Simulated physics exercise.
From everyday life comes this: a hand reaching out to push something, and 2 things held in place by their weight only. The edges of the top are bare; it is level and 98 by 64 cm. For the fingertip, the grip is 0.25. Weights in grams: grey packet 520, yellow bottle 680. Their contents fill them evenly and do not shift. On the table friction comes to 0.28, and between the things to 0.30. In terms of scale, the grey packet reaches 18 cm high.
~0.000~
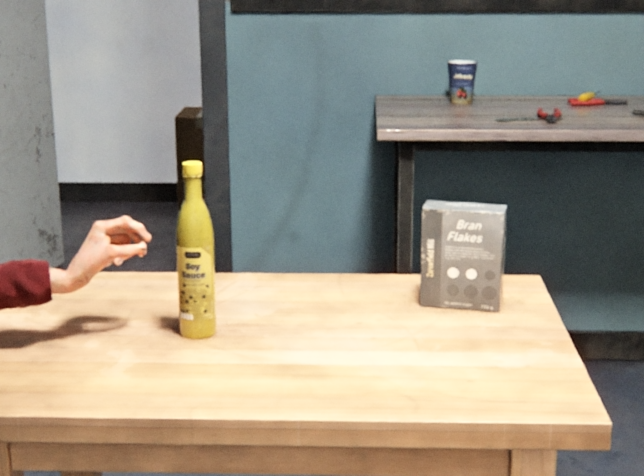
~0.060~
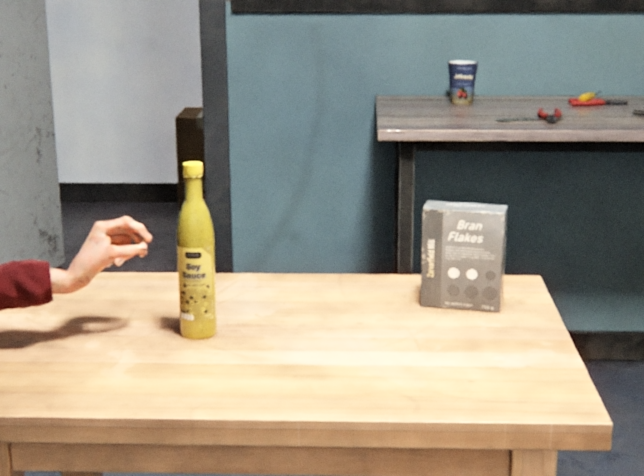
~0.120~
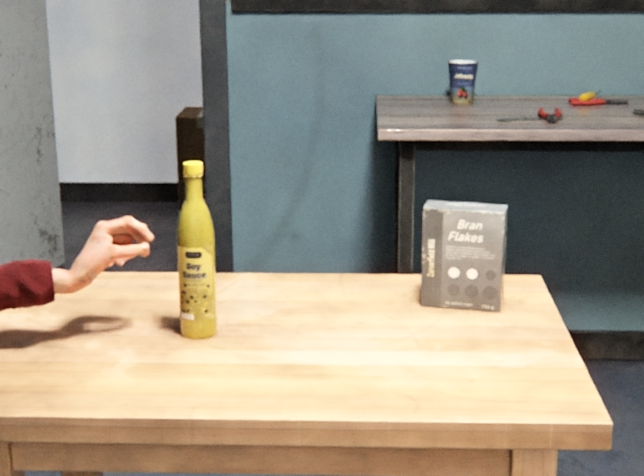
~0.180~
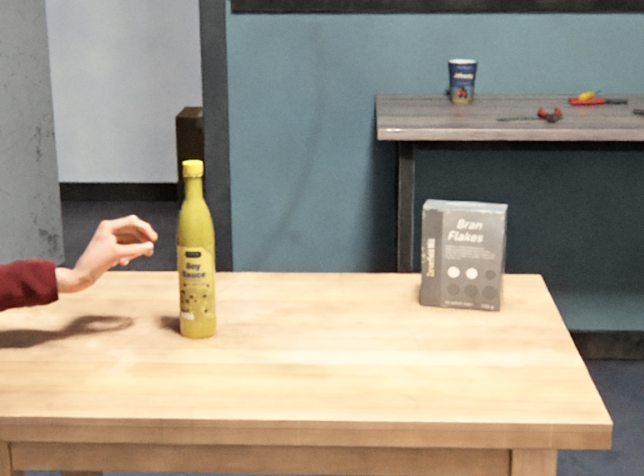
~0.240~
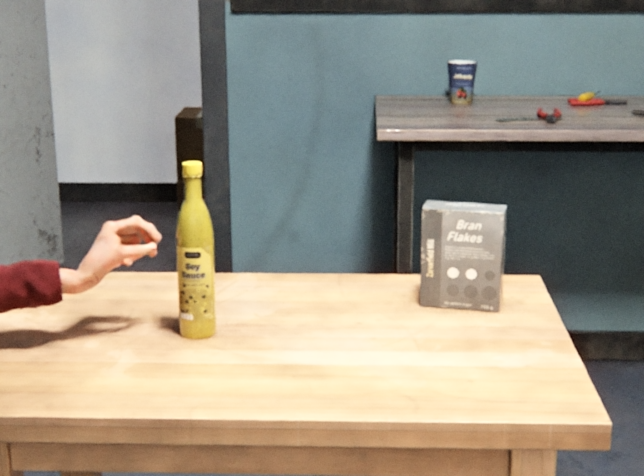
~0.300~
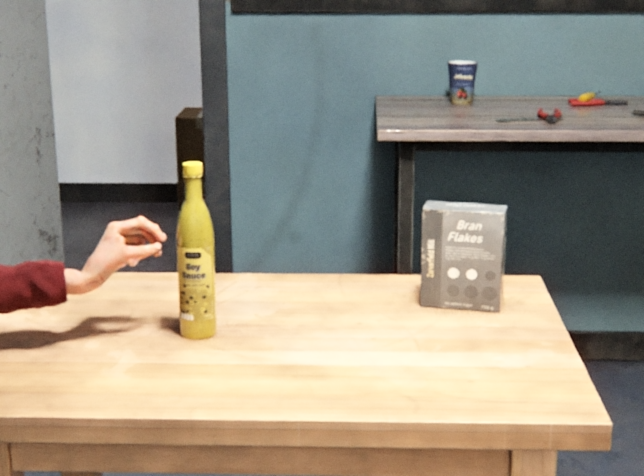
A hand inching right toward a yellow sauce bottle on a wooden table, with a grey bran flakes box standing still.
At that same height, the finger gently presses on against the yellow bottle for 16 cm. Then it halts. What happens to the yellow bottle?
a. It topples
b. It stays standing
It topples (a).
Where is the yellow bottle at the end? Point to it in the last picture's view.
(309, 316).
After 0.80 s, hand has come 8 cm; yellow bottle leaning 14° near (218, 248).
After 1.10 s, hand has come 12 cm; yellow bottle leaning 45° near (264, 263).
After 1.30 s, hand has come 14 cm; yellow bottle on its side near (309, 317).
At rest (2.4 s), tipped over on the table, yellow bottle; grey packet in place, give or take 5 cm. Seen from the same camera at the end, yellow bottle near (309, 316).
